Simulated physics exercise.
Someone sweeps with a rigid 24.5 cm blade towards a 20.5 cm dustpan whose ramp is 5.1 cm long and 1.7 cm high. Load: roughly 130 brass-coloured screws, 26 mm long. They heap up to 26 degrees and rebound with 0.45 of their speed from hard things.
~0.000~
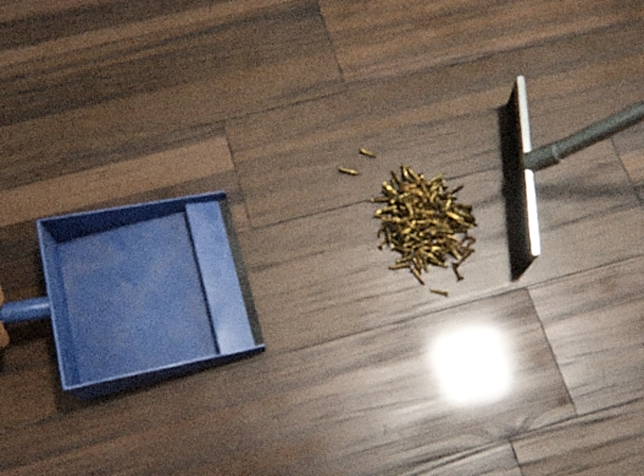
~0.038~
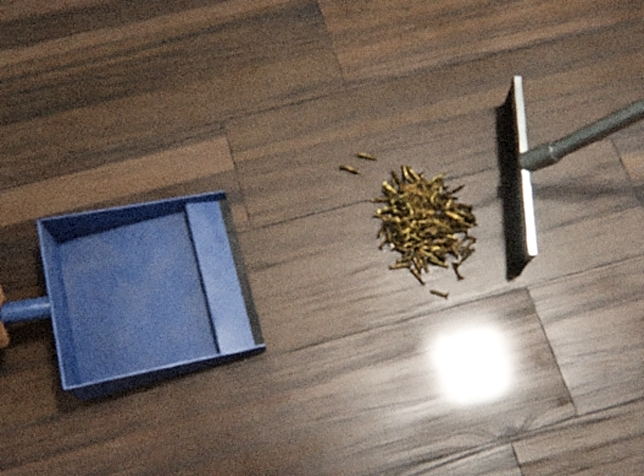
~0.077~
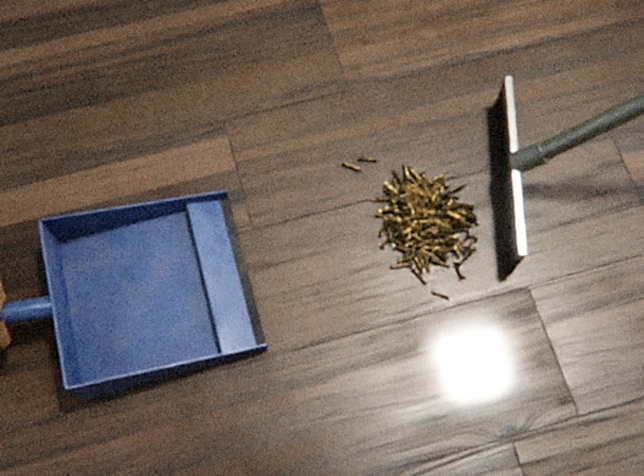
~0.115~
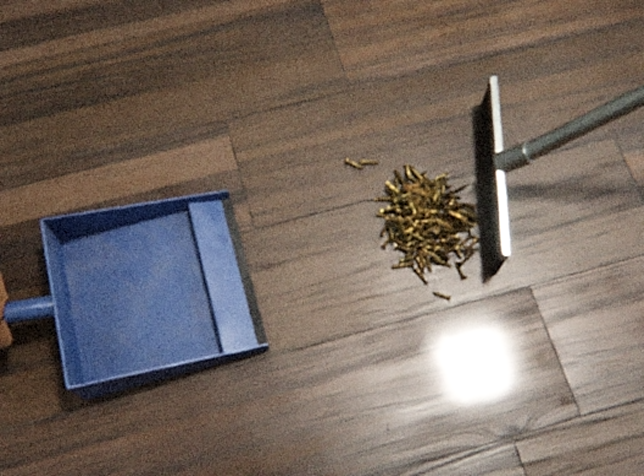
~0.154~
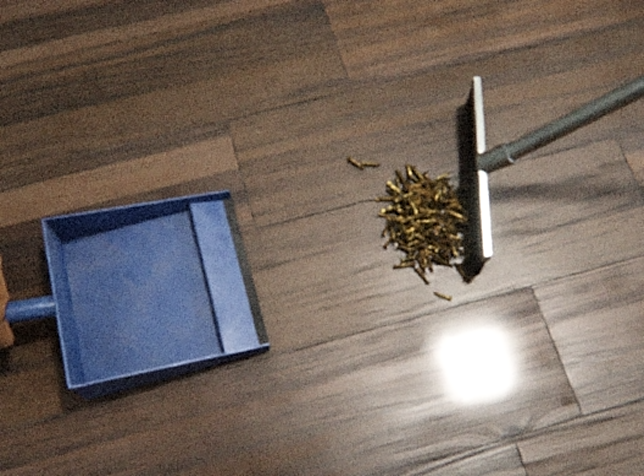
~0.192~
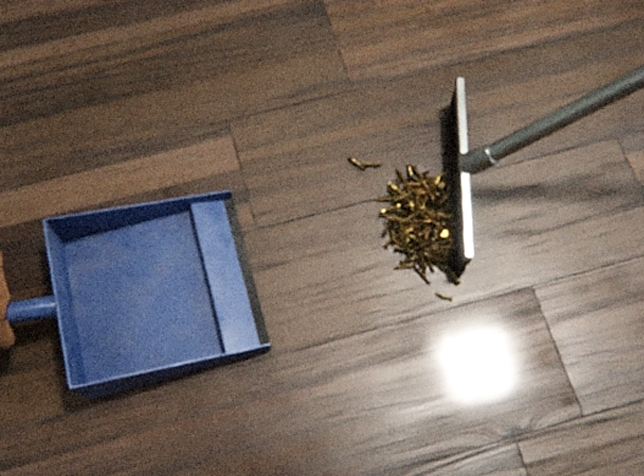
To begin with, a blue dustpan, held at the left edge, sits on a dark wood floor, with a pile of brass-coloured screws between it and an upright blade on a pole. The blade slides left, closes the gap, then presses into the pile's right side, bunching the screws together.
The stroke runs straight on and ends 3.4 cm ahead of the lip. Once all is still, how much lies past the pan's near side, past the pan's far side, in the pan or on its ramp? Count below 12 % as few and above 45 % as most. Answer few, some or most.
Near side: Few, far side: Some, pan: Few.
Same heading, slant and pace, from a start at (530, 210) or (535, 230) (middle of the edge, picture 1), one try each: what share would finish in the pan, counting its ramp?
About 0 and 5 per cent.
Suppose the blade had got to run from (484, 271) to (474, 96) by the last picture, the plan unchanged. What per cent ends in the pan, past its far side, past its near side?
Pan 5, far 10, near 0.
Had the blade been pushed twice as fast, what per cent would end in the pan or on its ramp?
Then about 35 per cent.
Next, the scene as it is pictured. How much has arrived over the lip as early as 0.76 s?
Near 5 per cent so far.
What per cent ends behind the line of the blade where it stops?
Some 10 per cent.
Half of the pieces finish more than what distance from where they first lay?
About 22 cm.
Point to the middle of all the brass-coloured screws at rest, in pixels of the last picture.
Around (262, 218).
Then, at 0.38 s, middle of the blade 17 cm from the lip; 0 % over the lip, far side 10 %, near side 0 %.
After 0.50 s, middle of the blade 10 cm from the lip; 0 % over the lip, far side 20 %, near side 0 %.
After 0.76 s, middle of the blade 7 cm from the lip; 5 % over the lip, far side 25 %, near side 0 %.
By 1.6 s all is still; near side 5 %, far side 25 %, pan 5 %, in front of the lip or behind the blade 65 %.
